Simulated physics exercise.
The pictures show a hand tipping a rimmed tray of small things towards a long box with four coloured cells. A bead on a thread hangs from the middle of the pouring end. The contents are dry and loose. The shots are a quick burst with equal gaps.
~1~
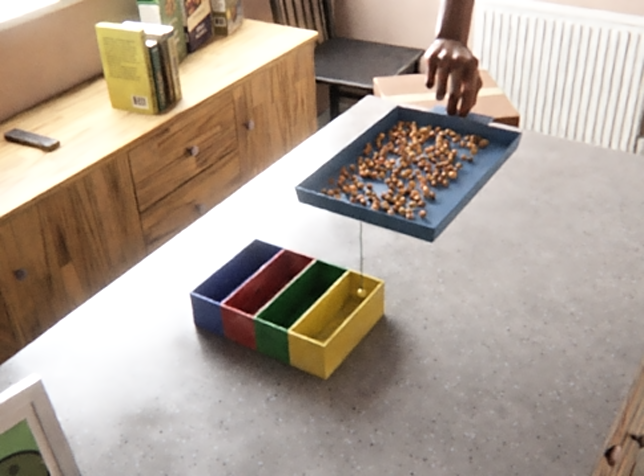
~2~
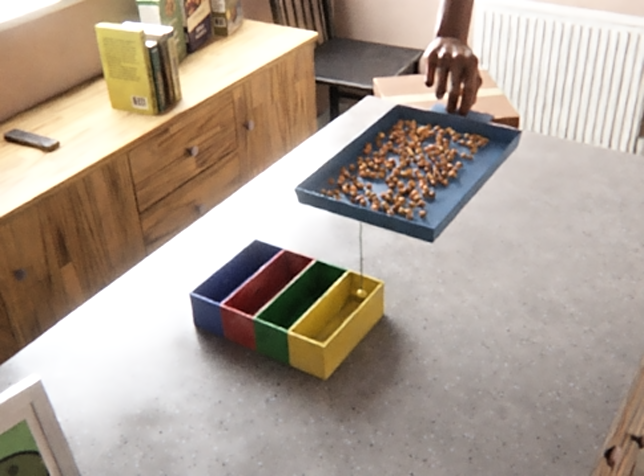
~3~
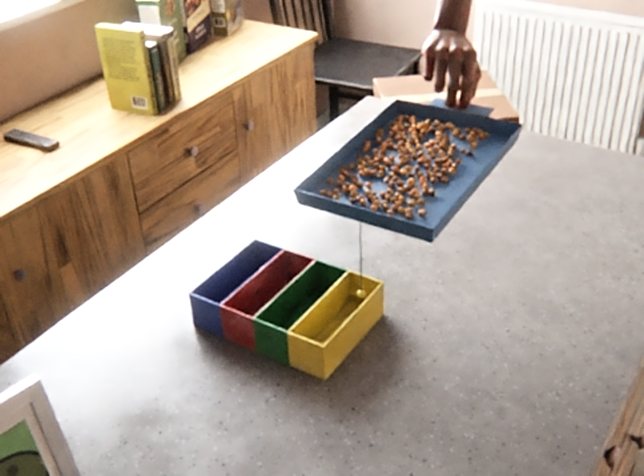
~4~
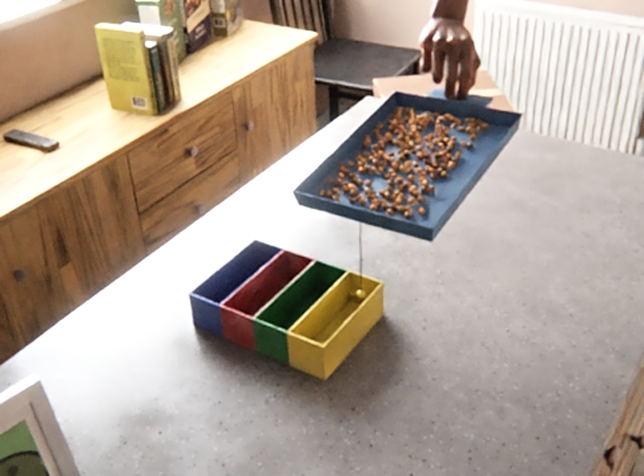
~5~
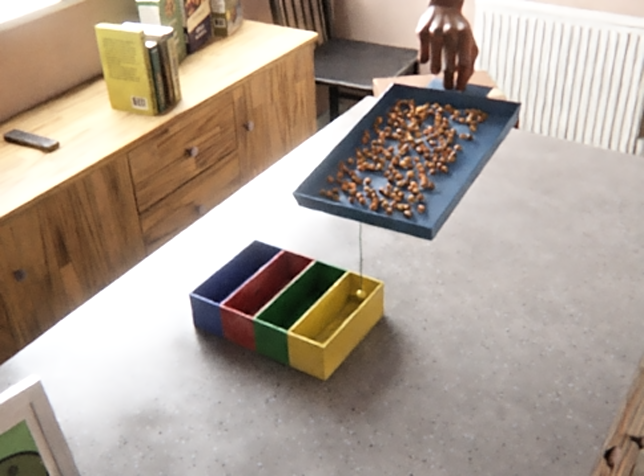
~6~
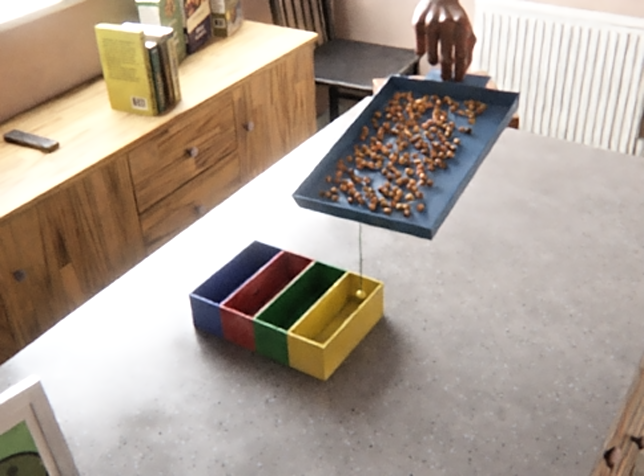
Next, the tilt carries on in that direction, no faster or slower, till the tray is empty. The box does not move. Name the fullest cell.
The green one ends fullest.
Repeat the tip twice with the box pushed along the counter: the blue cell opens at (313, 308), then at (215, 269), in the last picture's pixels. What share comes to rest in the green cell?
Roughly 0 per cent, and 40 per cent.
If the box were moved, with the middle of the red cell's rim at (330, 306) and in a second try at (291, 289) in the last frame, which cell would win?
First the cell in blue, then red.
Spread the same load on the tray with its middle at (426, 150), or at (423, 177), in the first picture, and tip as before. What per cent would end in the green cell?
Roughly 60 per cent, and 40 per cent.
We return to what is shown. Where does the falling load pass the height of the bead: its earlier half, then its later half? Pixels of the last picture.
Around (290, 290) and then (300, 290).
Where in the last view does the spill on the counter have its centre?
At about (326, 391).
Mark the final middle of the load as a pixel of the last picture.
Roughly at (293, 335).
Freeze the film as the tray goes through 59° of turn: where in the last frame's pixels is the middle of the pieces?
Around (333, 186).
Soon after the last picture, tray tipped steeply; nearly all on the tray; a stray few falling or outside the box.
A little later, tray tipped right over; most on the tray; a small part in the green cell; a stray few in the blue cell; a stray few in the yellow cell; a stray few in the red cell; a small part falling or outside the box.
Later still, tray tipped past a quarter turn; about two thirds in the green cell; about a quarter in the yellow cell; a small part in the red cell; a stray few in the blue cell; a small part falling or outside the box.
At rest, tray tipped past a quarter turn; about two thirds in the green cell; about a quarter in the yellow cell; a small part in the red cell; a stray few in the blue cell; a small part outside the box.
